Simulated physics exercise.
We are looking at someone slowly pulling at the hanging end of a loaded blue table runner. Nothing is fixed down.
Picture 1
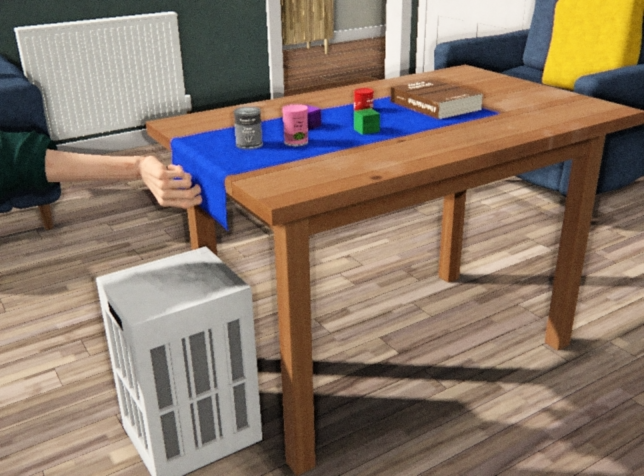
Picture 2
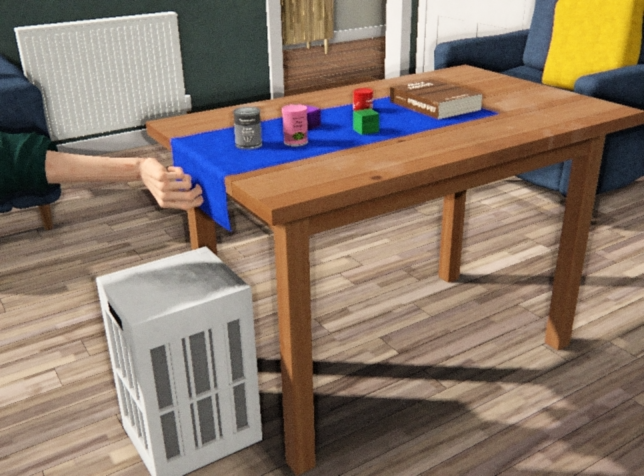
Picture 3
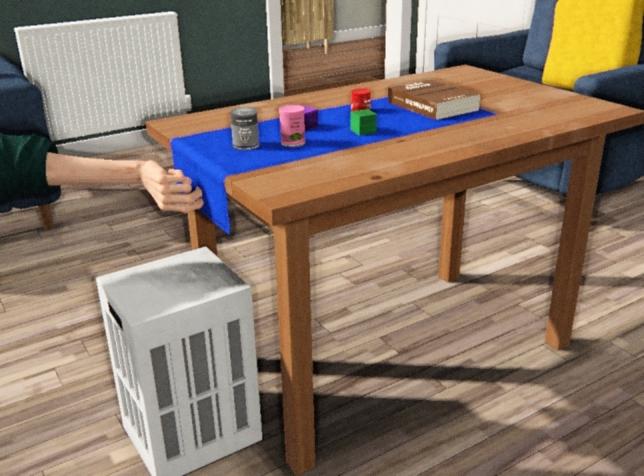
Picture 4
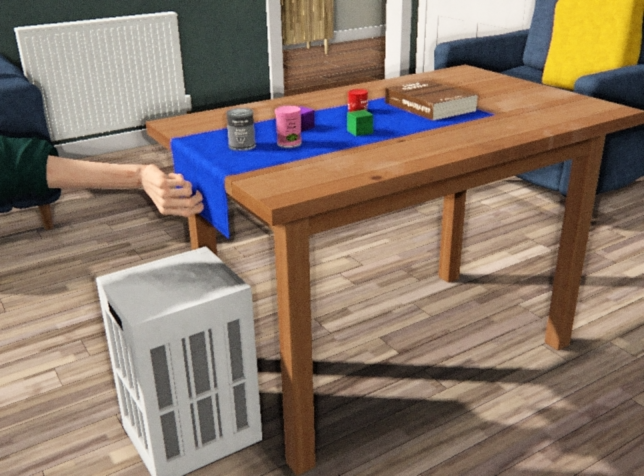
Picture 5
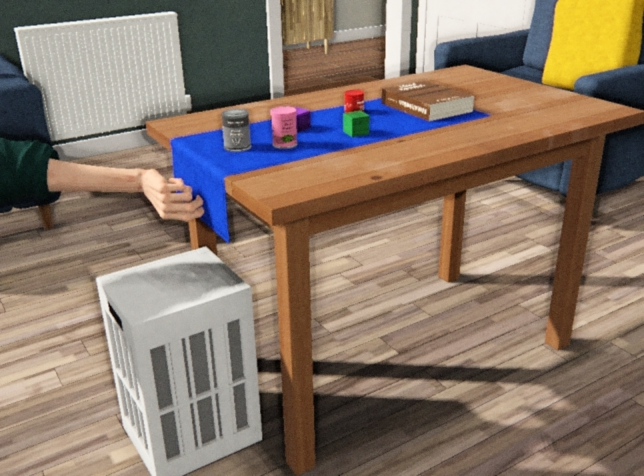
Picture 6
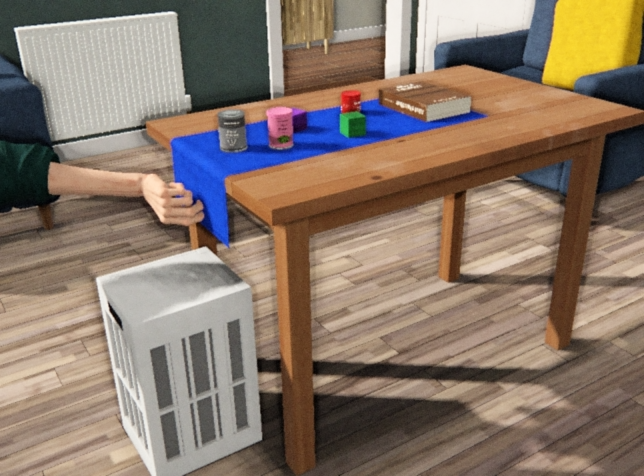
The clip shows a hand at the left slowly pulling the hanging end of a blue runner downward, as the cans, cubes, red pot and book on it slide slightly left across the wooden table, above a pale crate.
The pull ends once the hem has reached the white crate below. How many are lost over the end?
The count of fallen things is one.
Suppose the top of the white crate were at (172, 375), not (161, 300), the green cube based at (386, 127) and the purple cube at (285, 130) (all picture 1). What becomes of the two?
The green cube remains up; the purple cube comes down.
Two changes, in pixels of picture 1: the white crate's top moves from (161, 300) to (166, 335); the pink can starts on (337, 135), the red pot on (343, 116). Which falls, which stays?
The pink can survives; the red pot keeps its place on top.
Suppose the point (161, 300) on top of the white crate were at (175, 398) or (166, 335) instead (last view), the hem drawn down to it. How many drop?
Over the edge go 4 and 2.
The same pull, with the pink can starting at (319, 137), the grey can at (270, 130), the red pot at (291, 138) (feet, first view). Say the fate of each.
The pink can remains up, the grey can holds on, the red pot does not fall.
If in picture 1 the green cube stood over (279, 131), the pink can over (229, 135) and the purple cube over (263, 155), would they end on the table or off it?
The green cube keeps its place on top, the pink can falls, the purple cube tumbles off.
A little later, hem near (204, 259); all still up.
Next, hem on the crate; grey can gone.
When it is over, hem on the crate; grey can gone. It carries off one.
